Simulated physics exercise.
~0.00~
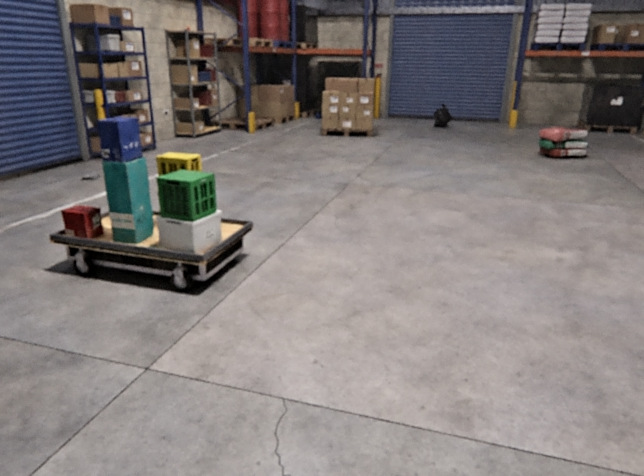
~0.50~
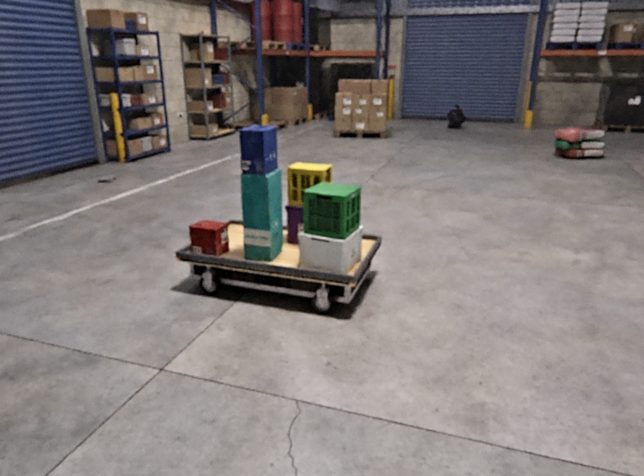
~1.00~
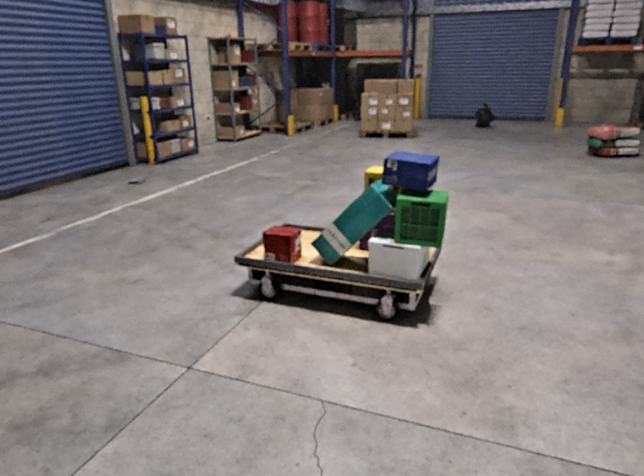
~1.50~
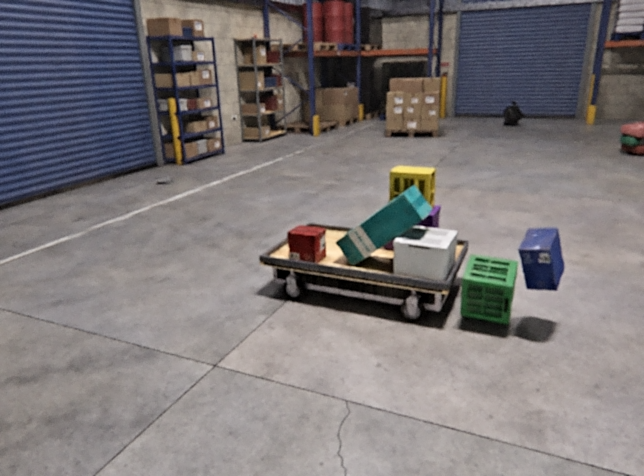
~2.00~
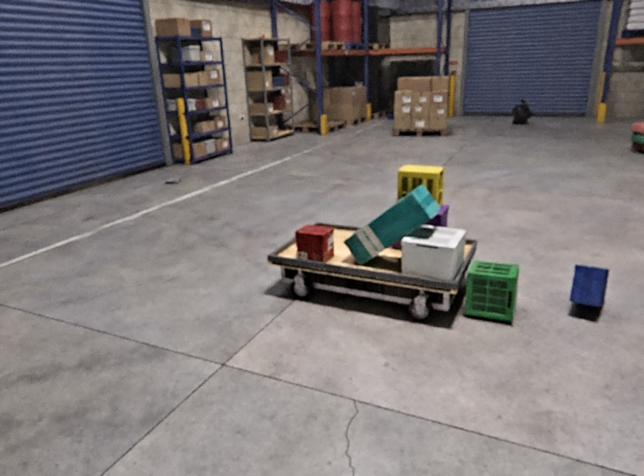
In a warehouse, a loaded cart rolls right and stops, spilling blue and green containers.
